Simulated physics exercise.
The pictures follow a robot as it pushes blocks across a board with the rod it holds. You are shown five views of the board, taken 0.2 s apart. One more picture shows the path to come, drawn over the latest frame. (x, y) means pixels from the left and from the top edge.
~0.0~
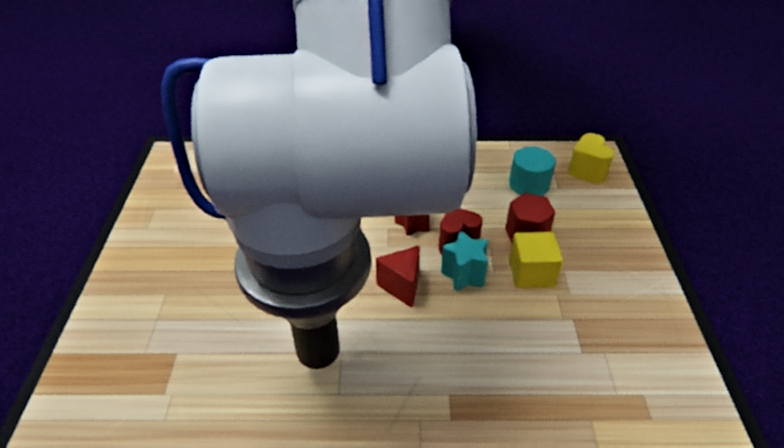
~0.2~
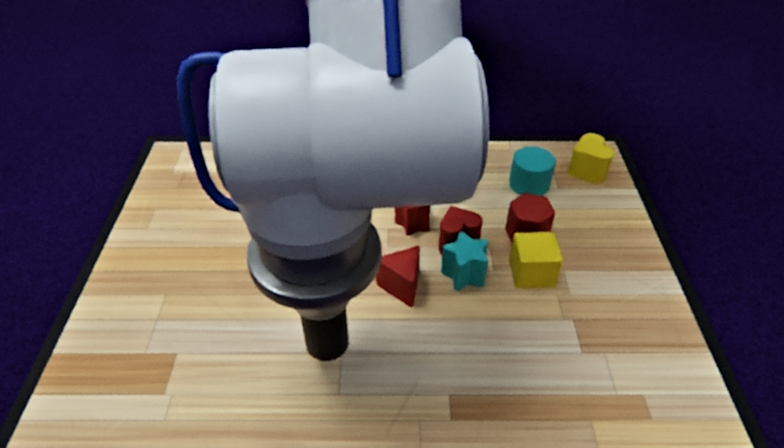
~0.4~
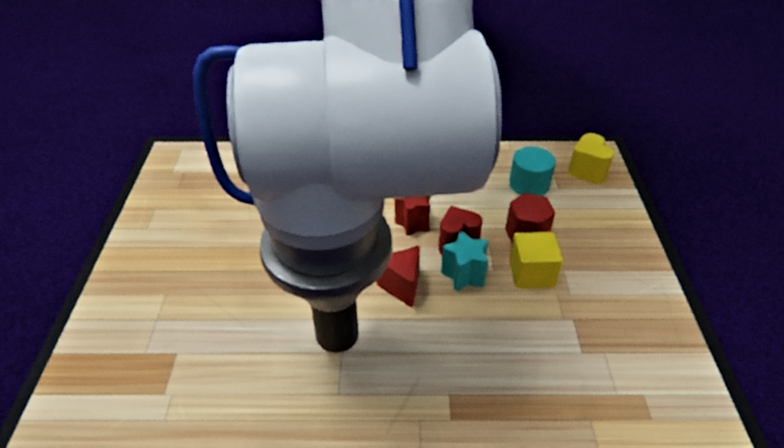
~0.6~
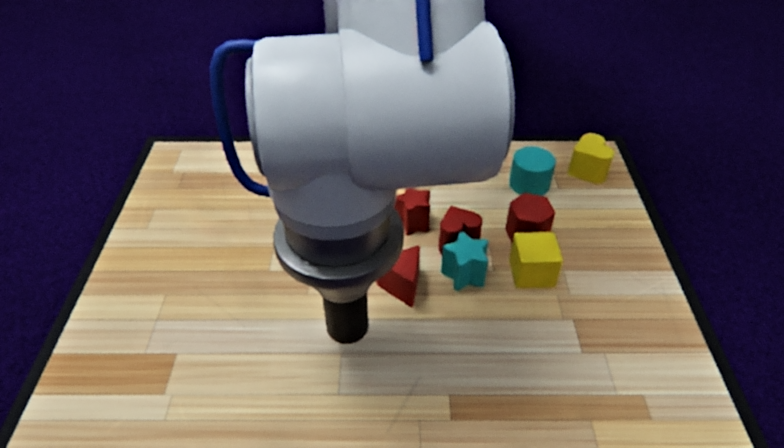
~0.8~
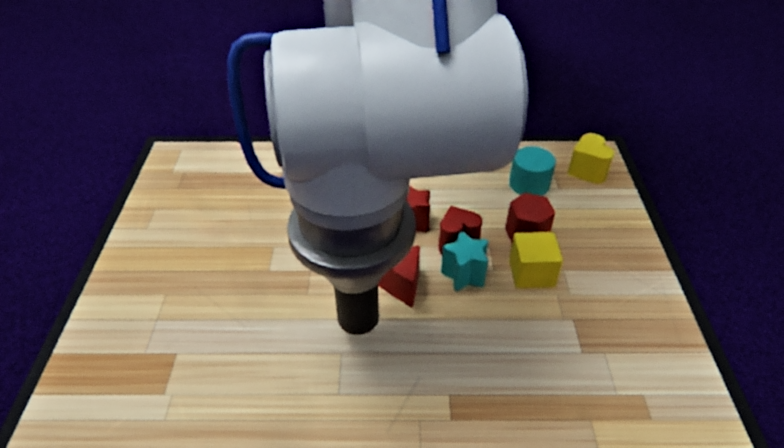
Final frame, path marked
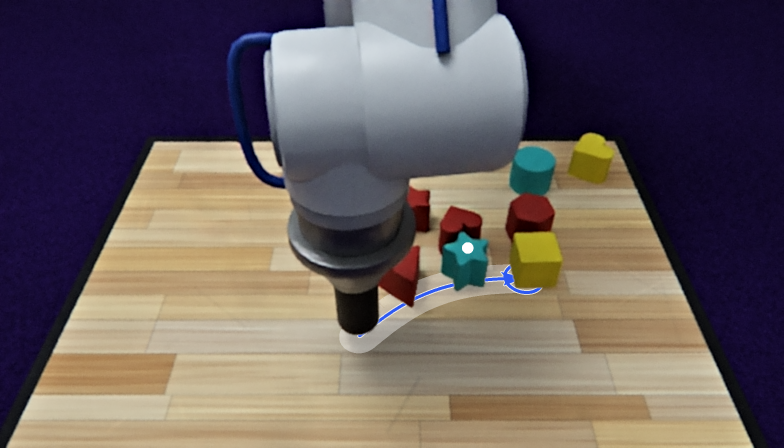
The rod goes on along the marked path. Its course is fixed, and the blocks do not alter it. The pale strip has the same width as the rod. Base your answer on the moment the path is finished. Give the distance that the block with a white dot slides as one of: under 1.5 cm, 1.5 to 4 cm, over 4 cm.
By the end of the path, it will have gone past 4 cm.
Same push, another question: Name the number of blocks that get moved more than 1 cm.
Number moved: 3+.
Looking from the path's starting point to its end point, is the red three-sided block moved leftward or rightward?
Displaced left.
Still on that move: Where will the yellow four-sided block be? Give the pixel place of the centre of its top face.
At roughly (570, 239).
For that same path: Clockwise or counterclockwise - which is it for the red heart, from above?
From above, the turn goes anticlockwise.
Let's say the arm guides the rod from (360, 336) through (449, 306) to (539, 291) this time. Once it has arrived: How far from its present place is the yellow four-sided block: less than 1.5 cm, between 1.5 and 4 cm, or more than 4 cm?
Between 1.5 and 4 cm.
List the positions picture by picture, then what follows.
The first frame shows lower end of the rod (318, 351), tops of blocks, red three-sided block (403, 261), red heart (460, 219), turquoise star (468, 248), yellow four-sided block (538, 246).
The second frame shows rod (328, 343), blocks as before.
The third frame shows rod (337, 335), blocks as before.
The fourth frame shows rod (348, 327), blocks as before.
The fifth frame shows rod (358, 318), red three-sided block (403, 261), red heart (460, 219), turquoise star (468, 248), yellow four-sided block (538, 246).
The drawn path runs from (360, 336) by way of (409, 302) and (464, 283) to (524, 278); the dot is on the turquoise star.
The first path, step by step. One third of the way, rod (411, 283); red three-sided block (414, 249), turned 35° anticlockwise.
Two thirds of the way, rod (466, 265); red three-sided block (422, 240), turned 55° anticlockwise; red heart (463, 217), turned 15° anticlockwise; turquoise star (490, 238), turned 15° anticlockwise.
At the end, rod (528, 260); red three-sided block (422, 240), turned 55° anticlockwise; red heart (464, 217), turned 20° anticlockwise; turquoise star (517, 227), turned 70° anticlockwise; yellow four-sided block (570, 239), turned 20° clockwise.
